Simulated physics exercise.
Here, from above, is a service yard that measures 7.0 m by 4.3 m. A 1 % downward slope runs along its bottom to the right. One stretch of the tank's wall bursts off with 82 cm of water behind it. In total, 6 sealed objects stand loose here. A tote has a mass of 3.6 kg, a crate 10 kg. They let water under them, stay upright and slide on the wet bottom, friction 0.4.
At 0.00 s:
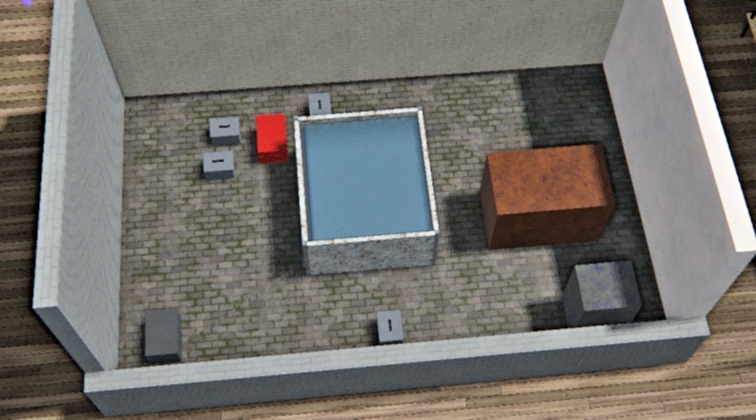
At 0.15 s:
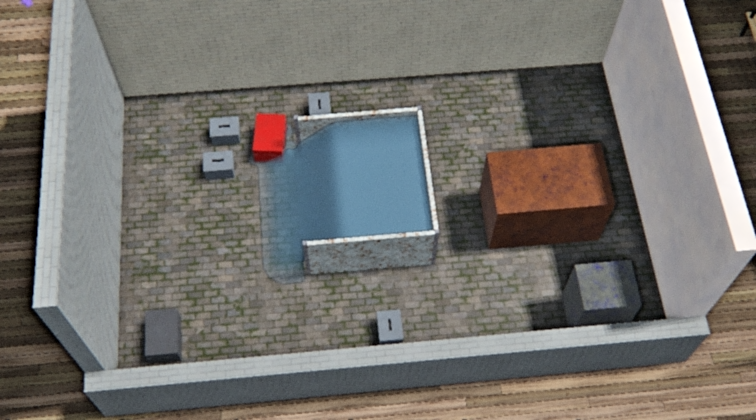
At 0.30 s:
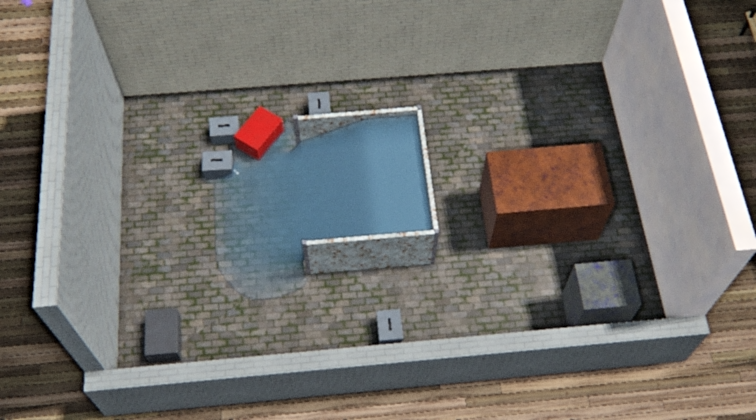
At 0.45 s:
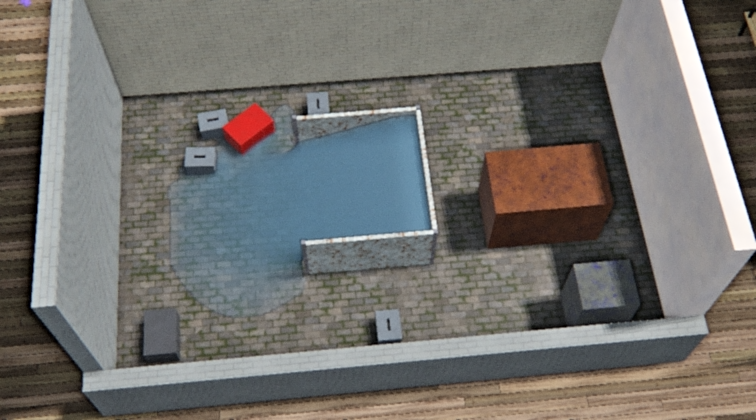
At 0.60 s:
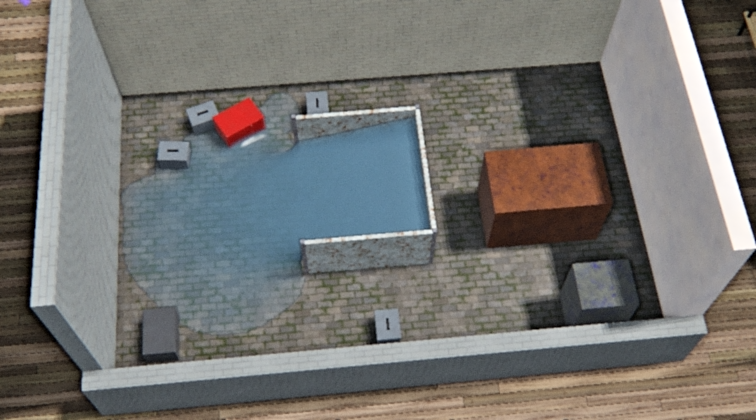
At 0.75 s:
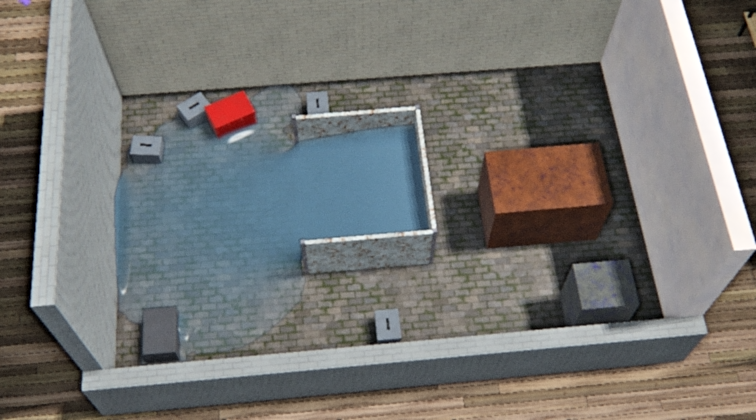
Water spreading left across a walled brick yard from a tank's open side, pushing a red crate and two small grey blocks.
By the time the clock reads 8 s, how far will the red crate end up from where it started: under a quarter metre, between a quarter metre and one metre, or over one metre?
The red crate finishes over one metre from its start.
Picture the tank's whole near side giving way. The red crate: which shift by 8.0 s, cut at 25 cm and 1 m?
The red crate simply gets swept away.
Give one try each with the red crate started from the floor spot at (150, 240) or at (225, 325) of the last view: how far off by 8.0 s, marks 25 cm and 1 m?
Well, it gets swept off on the first try and gets swept off on the second.
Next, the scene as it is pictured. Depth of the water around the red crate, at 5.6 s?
Near 9 cm deep.
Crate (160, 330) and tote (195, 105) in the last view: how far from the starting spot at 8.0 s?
Respectively: 600 cm / 500 cm.
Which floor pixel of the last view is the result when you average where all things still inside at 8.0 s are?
Near (599, 192).
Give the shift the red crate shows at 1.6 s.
By that time, close to 120 cm.
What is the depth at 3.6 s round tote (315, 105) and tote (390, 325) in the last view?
Close to 5 and 2 centimetres.
After 1.6 s the red crate is near (202, 87), 1.2 m from its start, afloat; 4 afloat.
After 3.6 s the red crate is near (406, 110), 1.9 m from its start, afloat; 5 afloat.
After 5.6 s the red crate is near (580, 108), 4.4 m from its start, afloat; 5 afloat.
After 8.0 s the red crate is near (601, 138), 4.6 m from its start, afloat; 6 afloat.
